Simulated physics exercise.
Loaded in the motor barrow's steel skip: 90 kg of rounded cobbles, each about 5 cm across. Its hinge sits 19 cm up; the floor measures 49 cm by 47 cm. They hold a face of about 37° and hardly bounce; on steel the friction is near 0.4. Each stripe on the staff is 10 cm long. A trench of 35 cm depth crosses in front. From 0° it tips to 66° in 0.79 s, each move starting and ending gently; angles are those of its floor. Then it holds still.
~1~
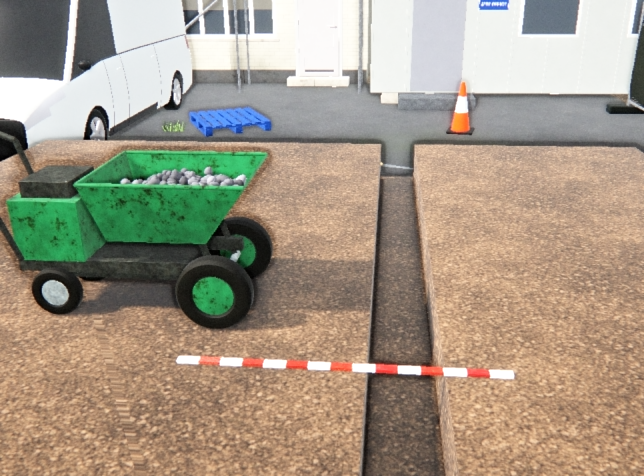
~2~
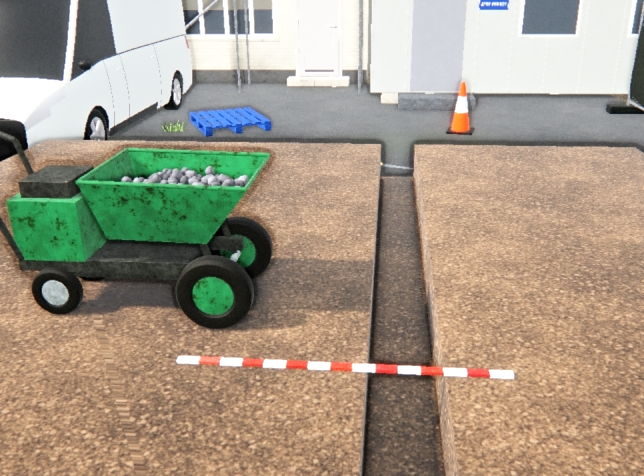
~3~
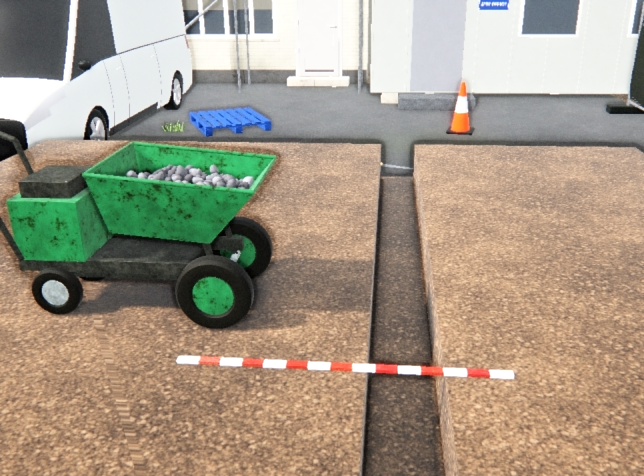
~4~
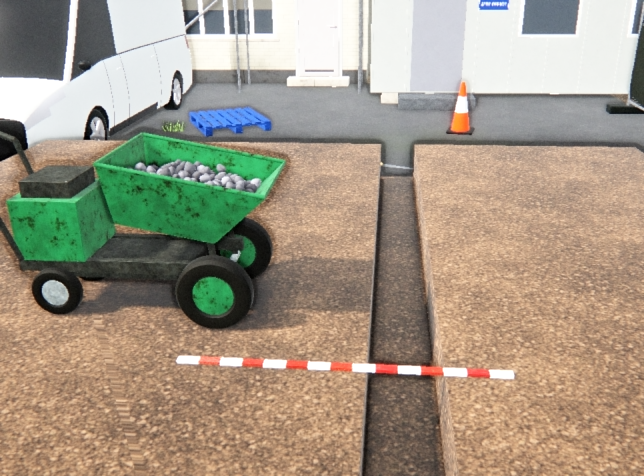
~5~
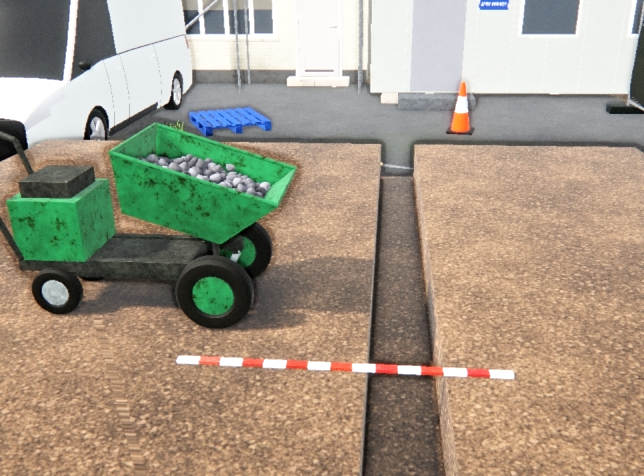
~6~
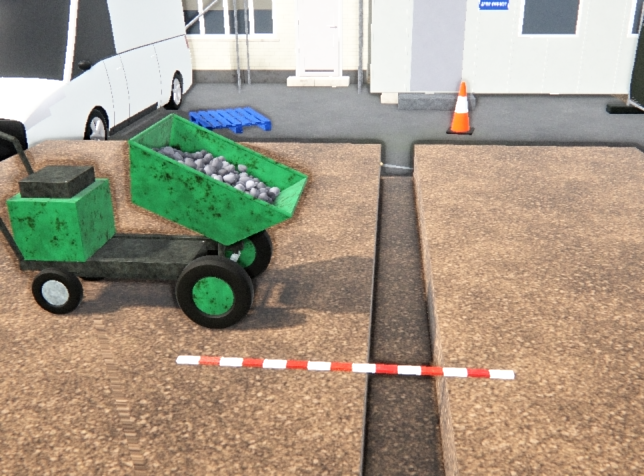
On a building site seen from slightly above, a narrow trench runs through brown ground towards a paved yard and pale cabins. A green motor barrow with grey stones in its skip stands left of the trench, behind a red-and-white staff, with a white van, blue pallet and orange cone beyond. The skip's rear rises gradually, tilting it forward to the right, while the barrow and camera stay still.
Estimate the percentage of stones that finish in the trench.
About 76 per cent.
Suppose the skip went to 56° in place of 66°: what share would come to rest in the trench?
It would be near 30 per cent.
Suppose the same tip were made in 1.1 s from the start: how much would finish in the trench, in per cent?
Then about 75 per cent.
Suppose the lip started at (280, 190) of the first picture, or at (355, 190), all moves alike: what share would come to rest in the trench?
First some 90, then 20 per cent.
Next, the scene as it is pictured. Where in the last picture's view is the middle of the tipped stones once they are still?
Around (393, 352).
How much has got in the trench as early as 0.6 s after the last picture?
Some 10 per cent.
Then, 0.3 s after the last picture the floor is at 55°, 100 % in the skip; the foremost stones are at (309, 238).
Then, 0.6 s after the last picture the floor is at 66°, 82 % in the skip, 10 % short of the trench, 8 % in the trench; the foremost stones are at (395, 316).
Then, 0.9 s after the last picture the floor is at 66°, 39 % in the skip, 12 % short of the trench, 49 % in the trench, 1 % past the trench; the foremost stones are at (446, 343).
Then, 2.9 s after the last picture the floor is at 66°, 0 % in the skip, 24 % short of the trench, 76 % in the trench, 1 % past the trench; the foremost stones are at (465, 346).
